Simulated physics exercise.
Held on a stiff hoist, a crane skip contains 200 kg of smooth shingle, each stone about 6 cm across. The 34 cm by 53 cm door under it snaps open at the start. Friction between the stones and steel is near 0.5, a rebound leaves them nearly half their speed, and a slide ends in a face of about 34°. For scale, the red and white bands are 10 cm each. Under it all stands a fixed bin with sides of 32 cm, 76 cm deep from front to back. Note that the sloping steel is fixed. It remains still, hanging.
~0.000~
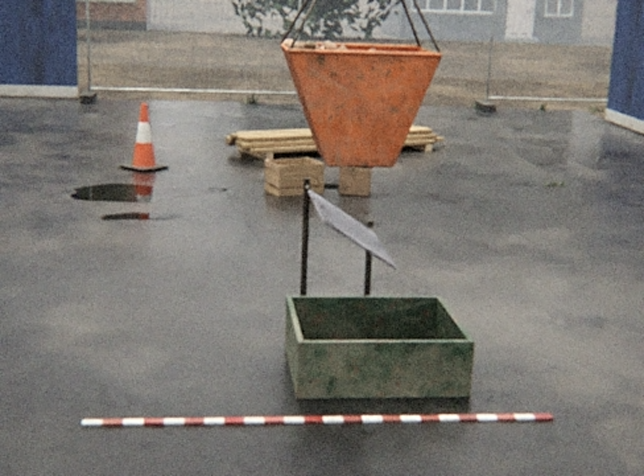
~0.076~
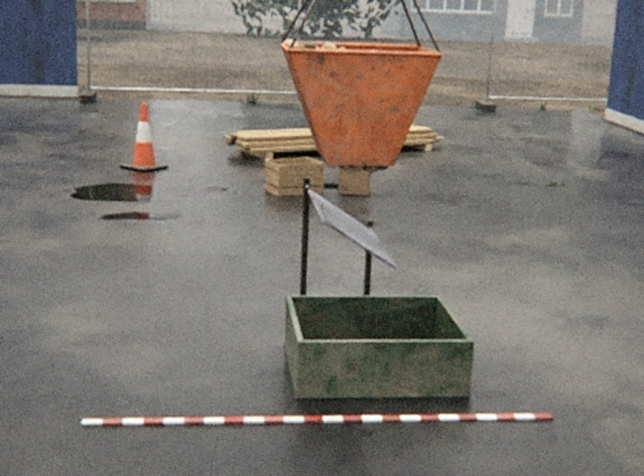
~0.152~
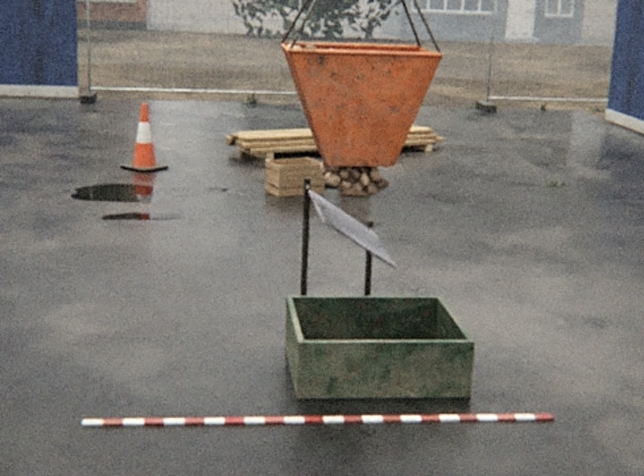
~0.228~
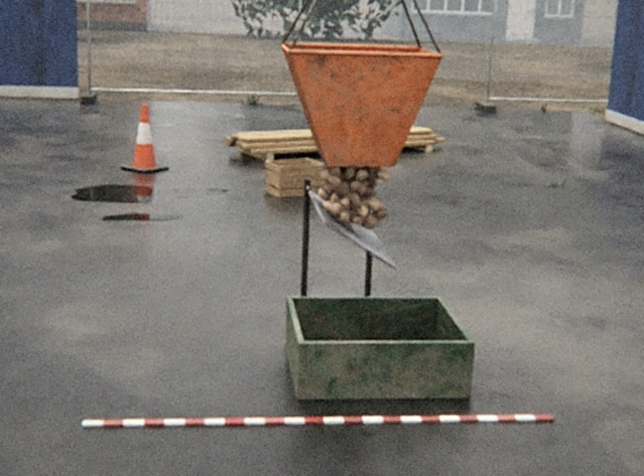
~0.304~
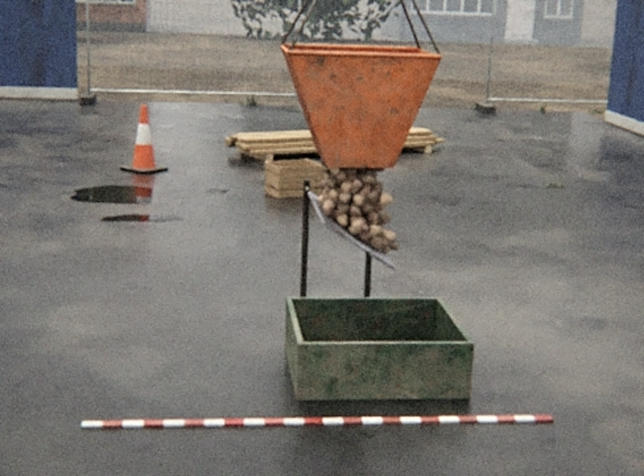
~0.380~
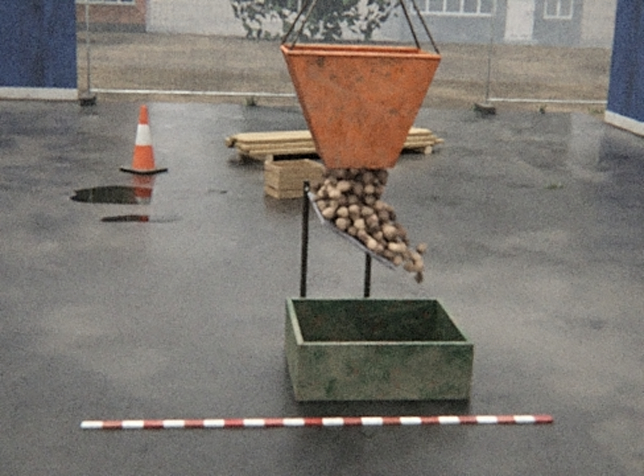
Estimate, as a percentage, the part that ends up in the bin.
I would say roughly 44 per cent.
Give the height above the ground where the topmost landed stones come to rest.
About 26 cm above the ground.
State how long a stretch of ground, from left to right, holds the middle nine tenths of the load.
Horizontal spread approx 180 cm.
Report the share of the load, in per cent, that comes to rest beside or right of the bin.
Approx 55 % of the load.
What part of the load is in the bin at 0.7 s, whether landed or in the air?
About 40 per cent of it.
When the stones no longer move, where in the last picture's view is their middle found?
Middle at rest: Roughly (436, 366).
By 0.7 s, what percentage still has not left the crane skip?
Roughly 10 percent, give or take.
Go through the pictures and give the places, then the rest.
In the first frame, the outlet is at (361, 156); nothing has dropped yet.
In the second frame, the outlet is at (361, 156); 5 % is out.
The third frame shows outlet at (361, 156), the stream shows down to (361, 182); 89 % still inside.
The fourth frame shows outlet at (361, 157), the stream shows down to (361, 214); 80 % still inside.
The fifth frame shows outlet at (361, 158), the stream shows down to (380, 239); 69 % still inside.
The sixth frame shows outlet at (361, 158), the stream shows down to (408, 261); 57 % still inside.
After 0.7 s, 8 % in the crane skip, 34 % on the steel, 2 % falling or lying left of the bin, 38 % falling or lying in the bin, 18 % falling or lying beside or right of the bin; the stones farthest right are at (515, 364).
After 1.1 s, 0 % in the crane skip, 6 % on the steel, 2 % falling or lying left of the bin, 43 % falling or lying in the bin, 48 % falling or lying beside or right of the bin; the stones farthest right are at (599, 366).
After 1.7 s, 0 % in the crane skip, 2 % falling or lying left of the bin, 44 % falling or lying in the bin, 53 % falling or lying beside or right of the bin.
After 2.6 s, 0 % in the crane skip, 2 % falling or lying left of the bin, 44 % falling or lying in the bin, 53 % falling or lying beside or right of the bin.
After 4.5 s, 0 % in the crane skip, 2 % left of the bin, 44 % in the bin, 53 % beside or right of the bin.
